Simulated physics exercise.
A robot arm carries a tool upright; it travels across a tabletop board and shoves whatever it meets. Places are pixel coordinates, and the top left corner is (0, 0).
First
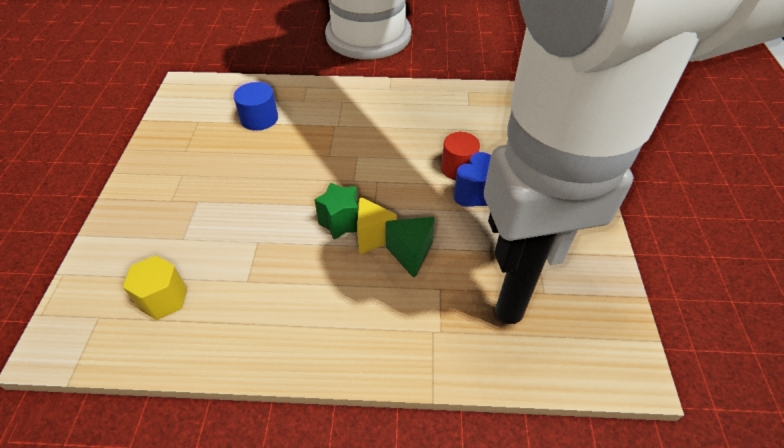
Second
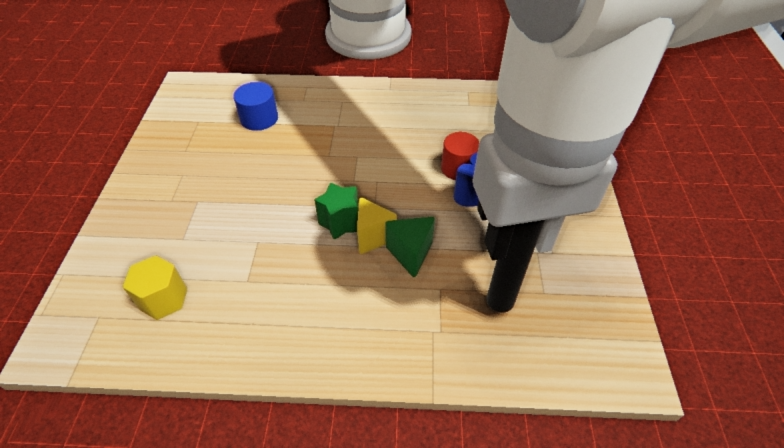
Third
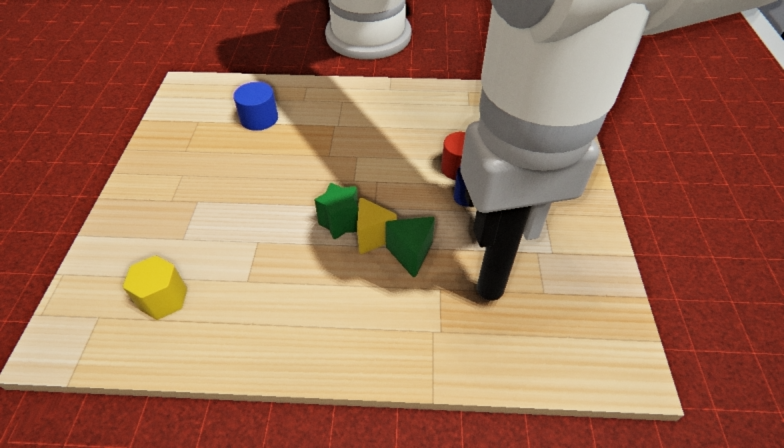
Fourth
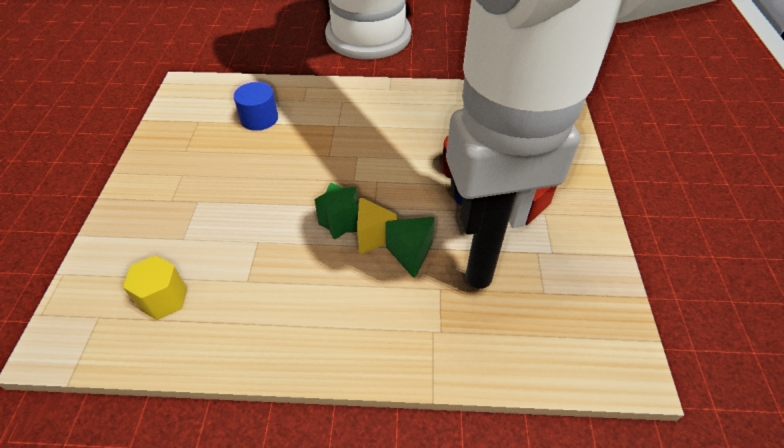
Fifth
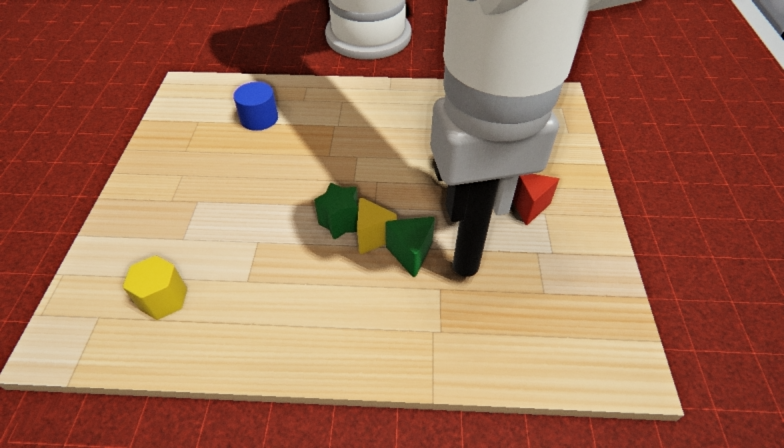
Robot arm sliding its black tool slowly left and away over a wooden board of coloured blocks, revealing a red block.
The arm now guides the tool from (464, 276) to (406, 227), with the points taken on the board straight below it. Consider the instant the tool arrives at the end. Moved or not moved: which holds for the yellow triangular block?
It is shoved along.
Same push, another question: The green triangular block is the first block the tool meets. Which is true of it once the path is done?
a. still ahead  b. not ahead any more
b
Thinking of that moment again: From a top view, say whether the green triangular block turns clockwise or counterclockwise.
Turns anticlockwise.
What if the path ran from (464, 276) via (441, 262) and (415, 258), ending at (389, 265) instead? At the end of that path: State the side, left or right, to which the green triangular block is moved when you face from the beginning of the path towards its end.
The shift is leftward.
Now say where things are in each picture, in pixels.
In the first frame, tool tip at (509, 312); block tops, green star-shaped block at (338, 198); yellow triangular block at (372, 213); green triangular block at (412, 230); blue heart-shaped block at (480, 168).
In the second frame, tool at (500, 301); blocks unchanged.
In the third frame, tool at (490, 289); blocks unchanged.
In the fourth frame, tool at (479, 278); blocks unchanged.
In the fifth frame, tool at (466, 266); green star-shaped block at (338, 198); yellow triangular block at (372, 213); green triangular block at (412, 230); blue heart-shaped block hidden.
The first path, step by step. Halfway along, tool at (434, 239); green triangular block at (406, 228), turned 15° anticlockwise.
At the end, tool at (406, 217); green star-shaped block at (331, 198); yellow triangular block at (367, 206), turned 30° anticlockwise; green triangular block at (389, 222), turned 50° anticlockwise; blue heart-shaped block in place.
